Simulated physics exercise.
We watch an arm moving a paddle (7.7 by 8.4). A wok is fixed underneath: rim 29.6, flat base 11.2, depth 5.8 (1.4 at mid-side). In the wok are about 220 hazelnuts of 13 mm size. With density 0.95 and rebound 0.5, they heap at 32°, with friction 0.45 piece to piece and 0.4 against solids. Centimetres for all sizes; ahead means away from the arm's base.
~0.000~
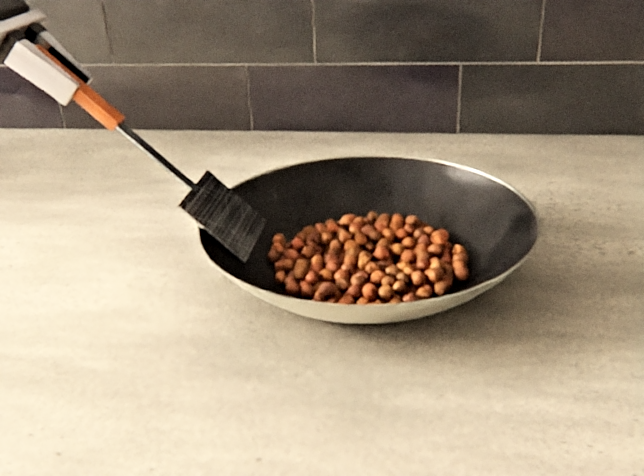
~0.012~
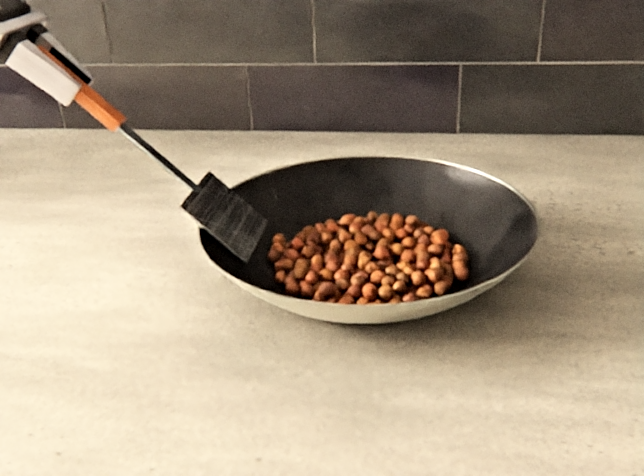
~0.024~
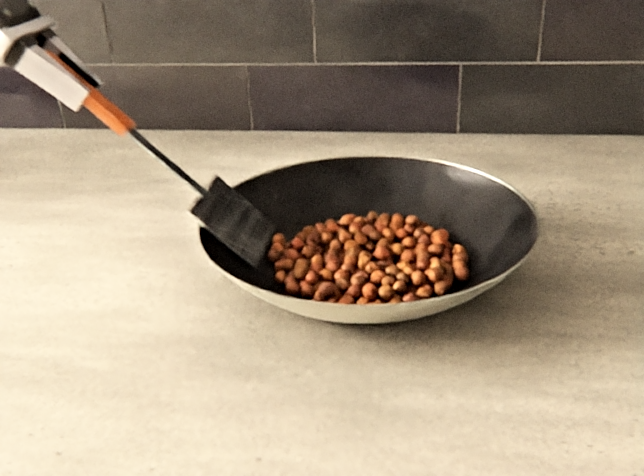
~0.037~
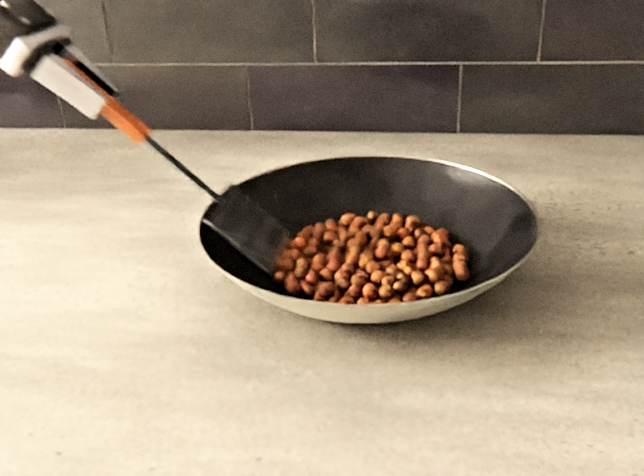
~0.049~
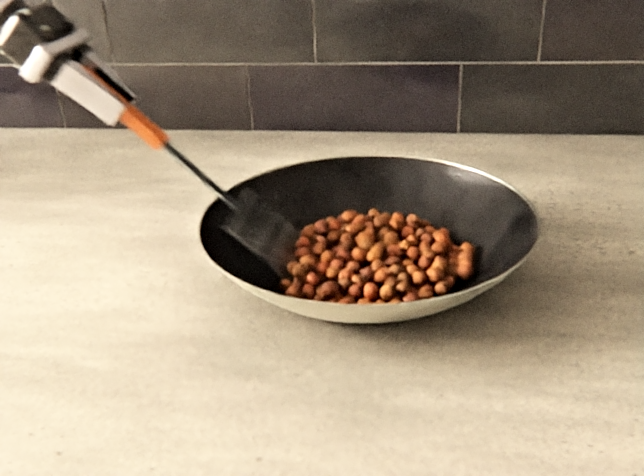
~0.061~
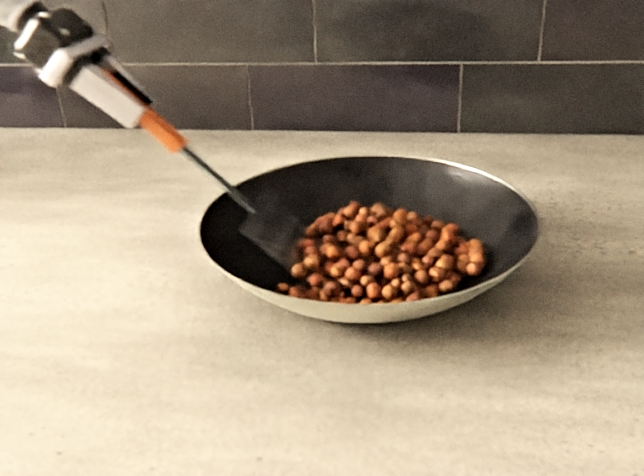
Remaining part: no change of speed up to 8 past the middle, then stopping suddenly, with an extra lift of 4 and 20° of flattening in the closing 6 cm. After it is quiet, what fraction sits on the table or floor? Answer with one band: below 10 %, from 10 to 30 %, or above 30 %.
From 10 to 30 %.
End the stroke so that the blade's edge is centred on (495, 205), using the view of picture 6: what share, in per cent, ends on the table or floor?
I'd estimate about 35 per cent.
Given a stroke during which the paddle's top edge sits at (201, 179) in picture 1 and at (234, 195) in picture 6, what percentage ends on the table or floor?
I'd put it at roughly 5 per cent.
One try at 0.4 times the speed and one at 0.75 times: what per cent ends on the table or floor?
The two tries give roughly 0 and 10 in a hundred.
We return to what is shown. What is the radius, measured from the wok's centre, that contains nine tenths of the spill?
95 cm.
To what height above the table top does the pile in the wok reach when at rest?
It reaches around 4.5 cm.
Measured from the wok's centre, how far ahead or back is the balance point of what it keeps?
4.0 cm ahead.
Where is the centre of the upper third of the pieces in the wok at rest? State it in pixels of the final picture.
You'll find it at about (451, 247).
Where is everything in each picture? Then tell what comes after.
Paddle top edge at (193, 187), sloping 44°; upper third of the load around (364, 253), from x 275 to 460, top at y 220; 223 in the wok, in the first picture.
Paddle top edge at (194, 188), sloping 44°; upper third of the load around (364, 253), from x 275 to 460, top at y 220, in the second picture.
Paddle top edge at (202, 192), sloping 44°; upper third of the load around (364, 253), from x 275 to 460, top at y 220, in the third picture.
Paddle top edge at (218, 200), sloping 44°; upper third of the load around (364, 254), from x 280 to 460, top at y 215, in the fourth picture.
Paddle top edge at (236, 206), sloping 44°; upper third of the load around (373, 250), from x 285 to 465, top at y 215, in the fifth picture.
Paddle top edge at (254, 210), sloping 44°; upper third of the load around (382, 249), from x 280 to 480, top at y 205; 223 in the wok, in the sixth picture.
After 0.09 s, sloping 44°, highest piece 5 above the table; 223 in the wok.
After 0.12 s, sloping 39°, highest piece 7 above the table; 223 in the wok.
After 0.34 s, sloping 24°, highest piece 14 above the table; 188 in the wok, 7 on the table or floor, 28 on the blade or in flight.
After 1.39 s, sloping 24°, highest piece 4 above the table; 188 in the wok, 35 on the table or floor.
At rest, 188 in the wok, 35 on the table or floor. That is 16 % on the table or floor.
